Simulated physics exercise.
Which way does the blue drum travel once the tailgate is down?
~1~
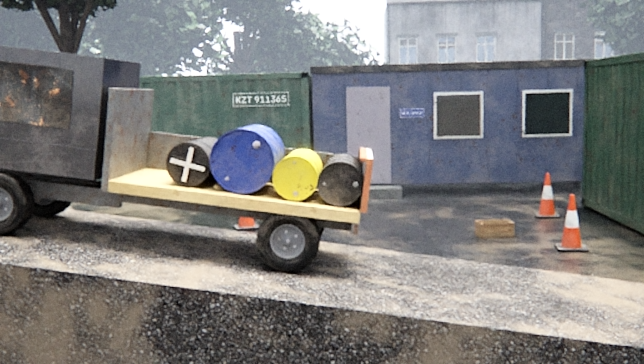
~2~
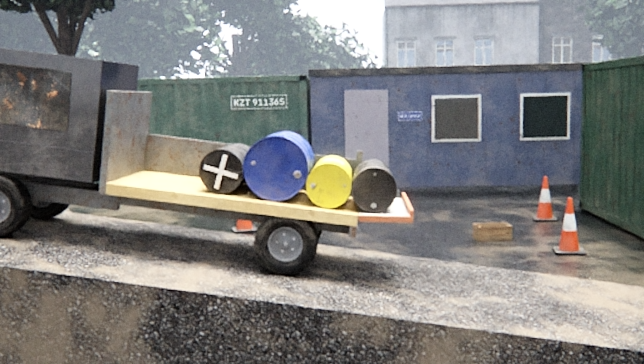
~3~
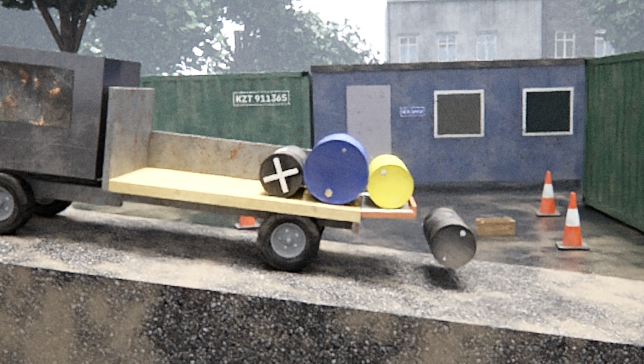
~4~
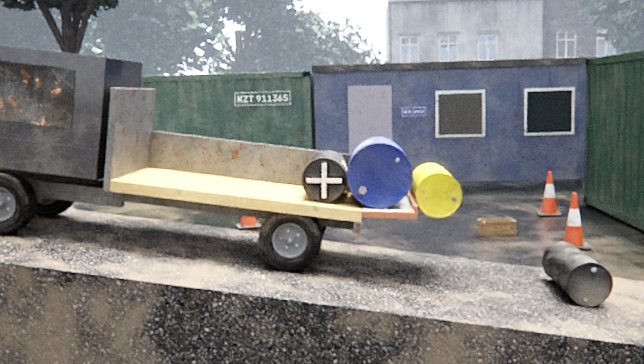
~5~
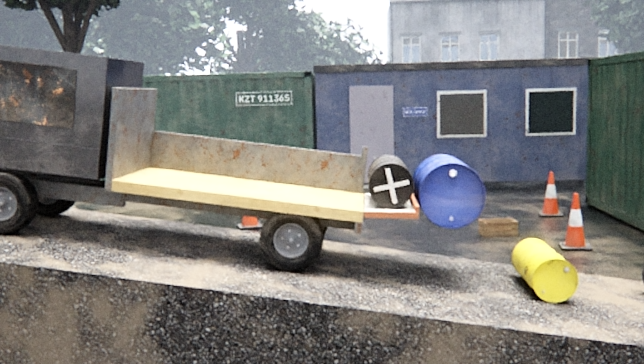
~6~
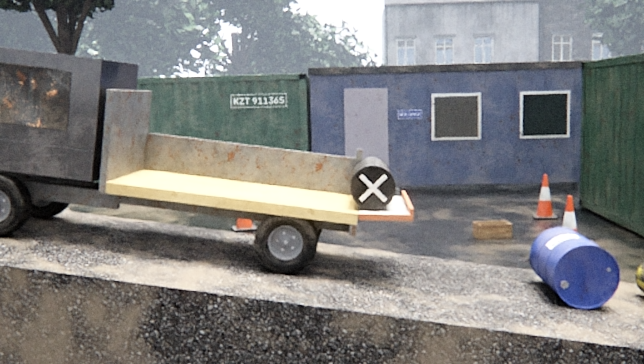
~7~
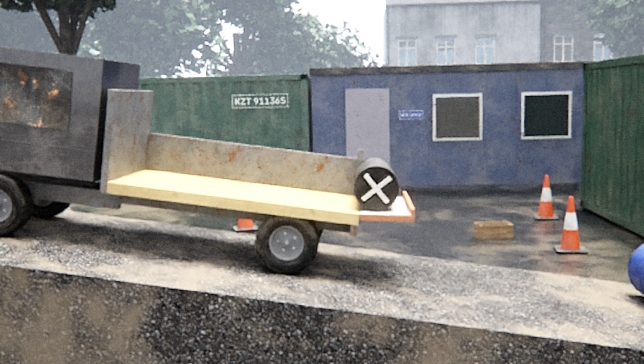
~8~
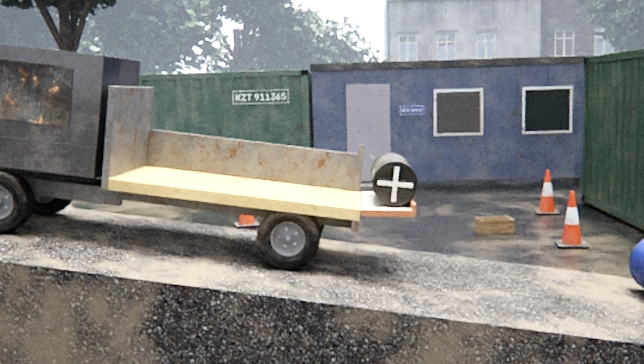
It rolls to the right along the bed, drops off the lowered tailgate and carries on to the right over the ground.
